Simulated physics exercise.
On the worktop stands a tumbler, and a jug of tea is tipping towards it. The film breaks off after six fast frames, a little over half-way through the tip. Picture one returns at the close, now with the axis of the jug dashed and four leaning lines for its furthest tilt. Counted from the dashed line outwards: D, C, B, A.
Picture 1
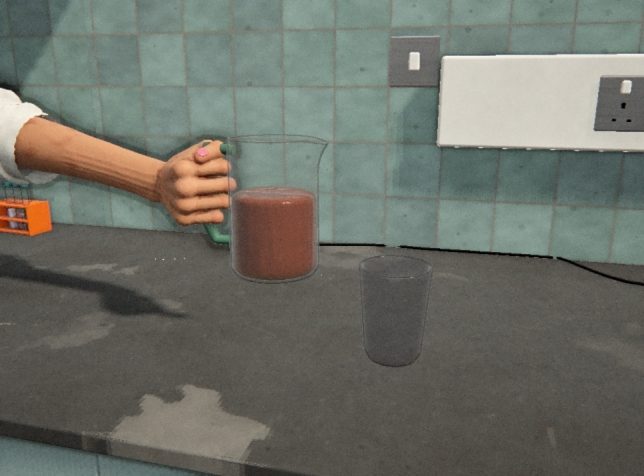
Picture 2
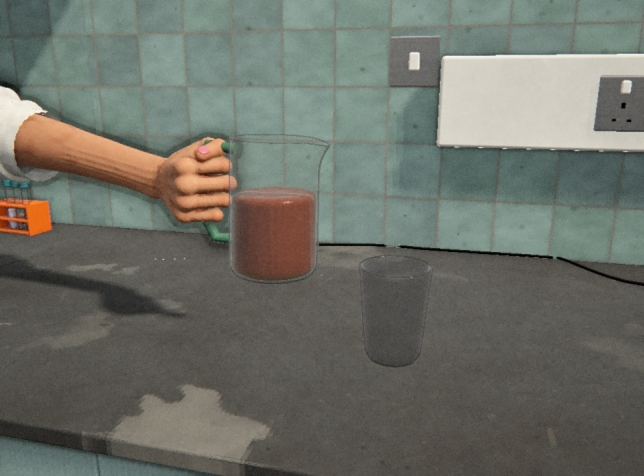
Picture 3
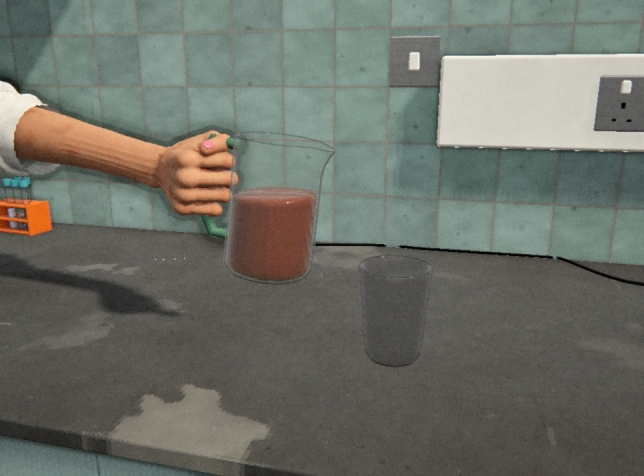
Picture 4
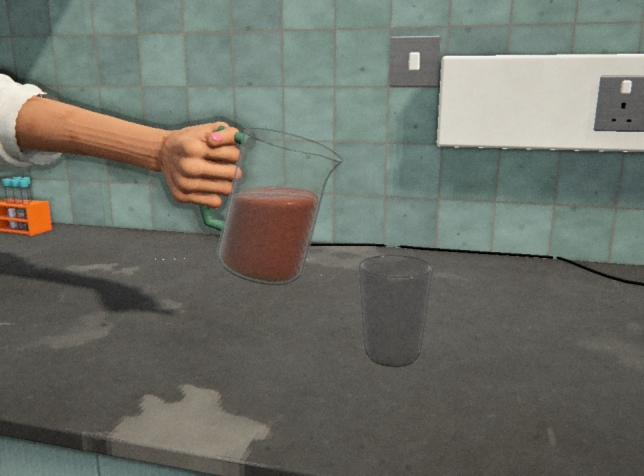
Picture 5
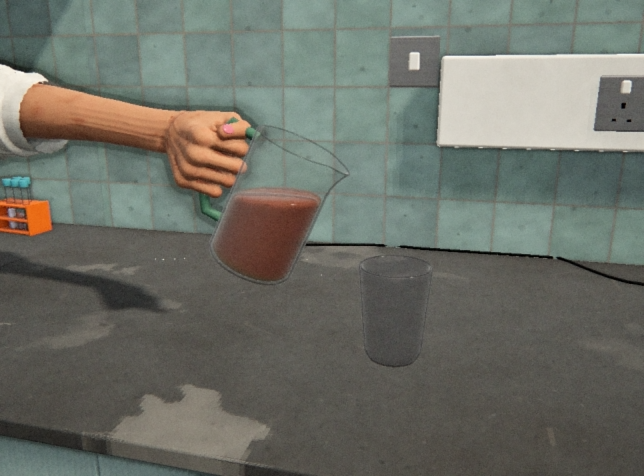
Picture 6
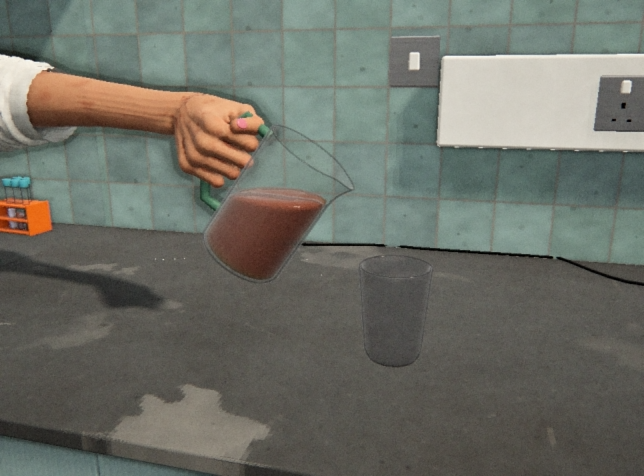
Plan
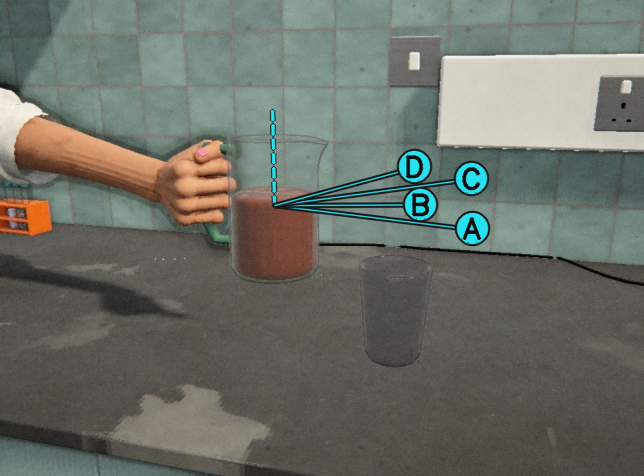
A hand held a clear jug of reddish-brown tea upright above a dark worktop, then steadily tilted it rightward towards an empty tumbler, the tea sliding towards the lip but staying inside.
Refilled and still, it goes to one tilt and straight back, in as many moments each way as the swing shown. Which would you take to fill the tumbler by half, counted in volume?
The best tilt is D.
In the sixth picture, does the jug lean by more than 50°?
No.
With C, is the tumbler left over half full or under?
Over half.
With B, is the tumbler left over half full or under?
Over half.
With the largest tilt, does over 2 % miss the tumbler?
Yes, it does.
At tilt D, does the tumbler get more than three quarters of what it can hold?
No, less.
On the marked copy, A at (455, 227); B at (403, 204); C at (455, 181); D at (398, 172).
Choosing A, the tumbler ends with about 60 % of what it can hold; 37 % of the tea is spilt.
Choosing B, the tumbler ends with about 74 % of what it can hold; 16 % of the tea is spilt.
Choosing C, the tumbler ends with about 72 % of what it can hold; 3 % of the tea is spilt.
Choosing D, the tumbler ends with about 51 % of what it can hold.
